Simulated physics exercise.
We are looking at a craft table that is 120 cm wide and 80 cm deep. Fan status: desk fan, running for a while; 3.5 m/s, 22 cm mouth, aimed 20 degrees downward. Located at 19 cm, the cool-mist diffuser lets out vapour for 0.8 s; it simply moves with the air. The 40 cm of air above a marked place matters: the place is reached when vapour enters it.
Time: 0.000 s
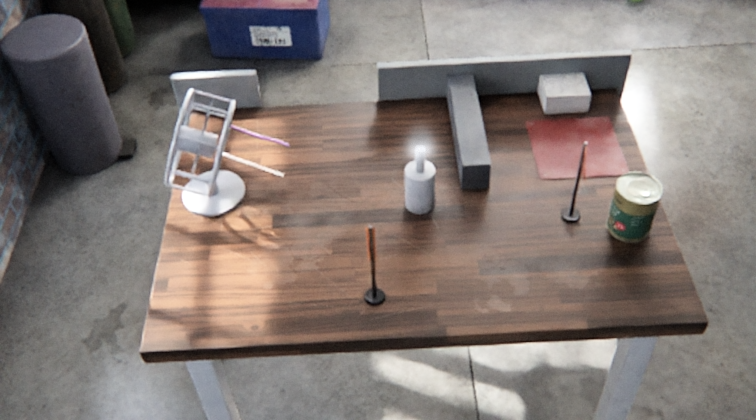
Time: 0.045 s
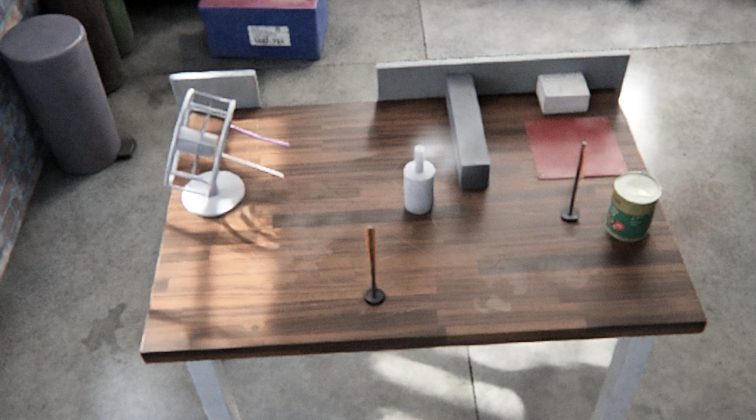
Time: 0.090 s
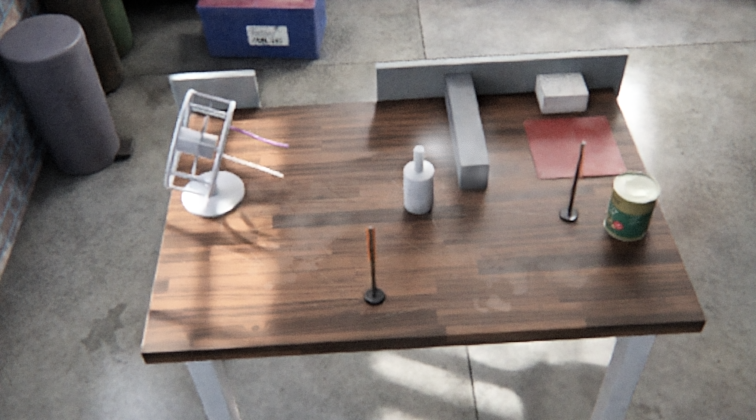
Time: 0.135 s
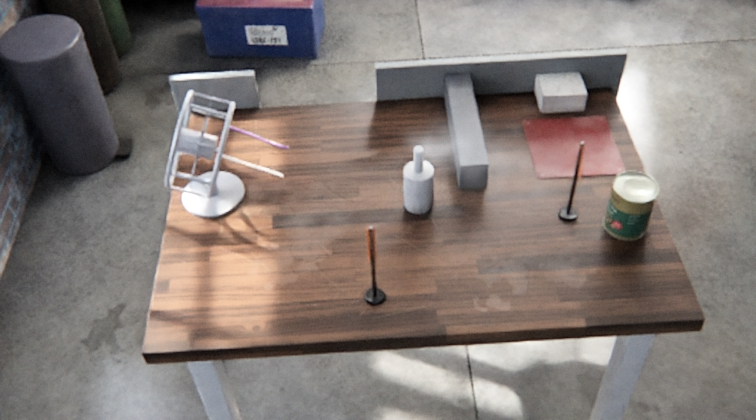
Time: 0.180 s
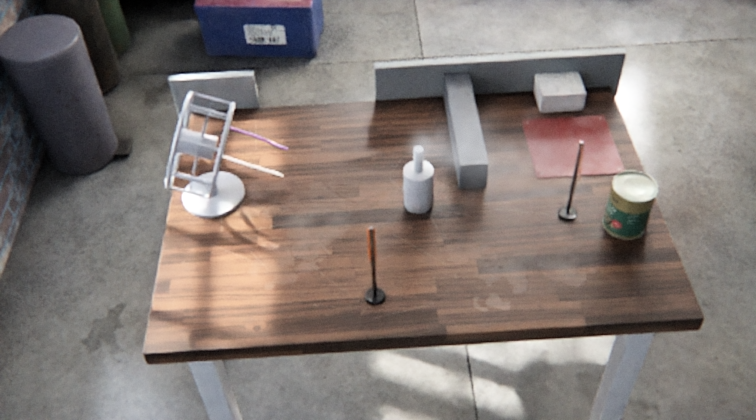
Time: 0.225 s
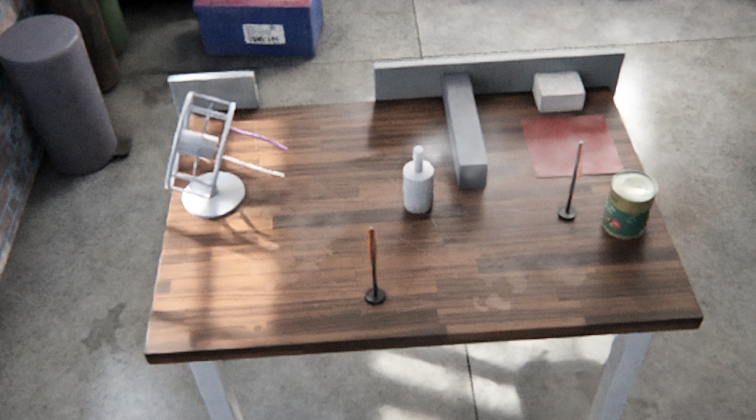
The footage shows a wooden craft table with a desk fan at left, its attached streamers wavering slightly, while a small bright puff of vapour above a pale diffuser drifts right and thins until barely visible.
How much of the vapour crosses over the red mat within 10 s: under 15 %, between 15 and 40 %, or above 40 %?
Between 15 and 40 %.
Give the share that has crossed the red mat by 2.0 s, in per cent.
I'd put it close to 30 per cent.
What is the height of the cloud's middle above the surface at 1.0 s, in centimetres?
I'd put it at around 16 cm up.
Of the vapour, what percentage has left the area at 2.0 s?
Around 90 percent, I'd say.
By 1.0 s we count, 24 % has passed over the red mat, with 64 % still about or yet to come, and the middle of the rest is near (662, 151).
By 2.0 s we count, 27 % has passed over the red mat, with 8 % still about or yet to come.
By 4.0 s we count, 27 % has passed over the red mat, with 0 % still about or yet to come.
By 10.0 s we count, 27 % has passed over the red mat, with 0 % still about or yet to come.
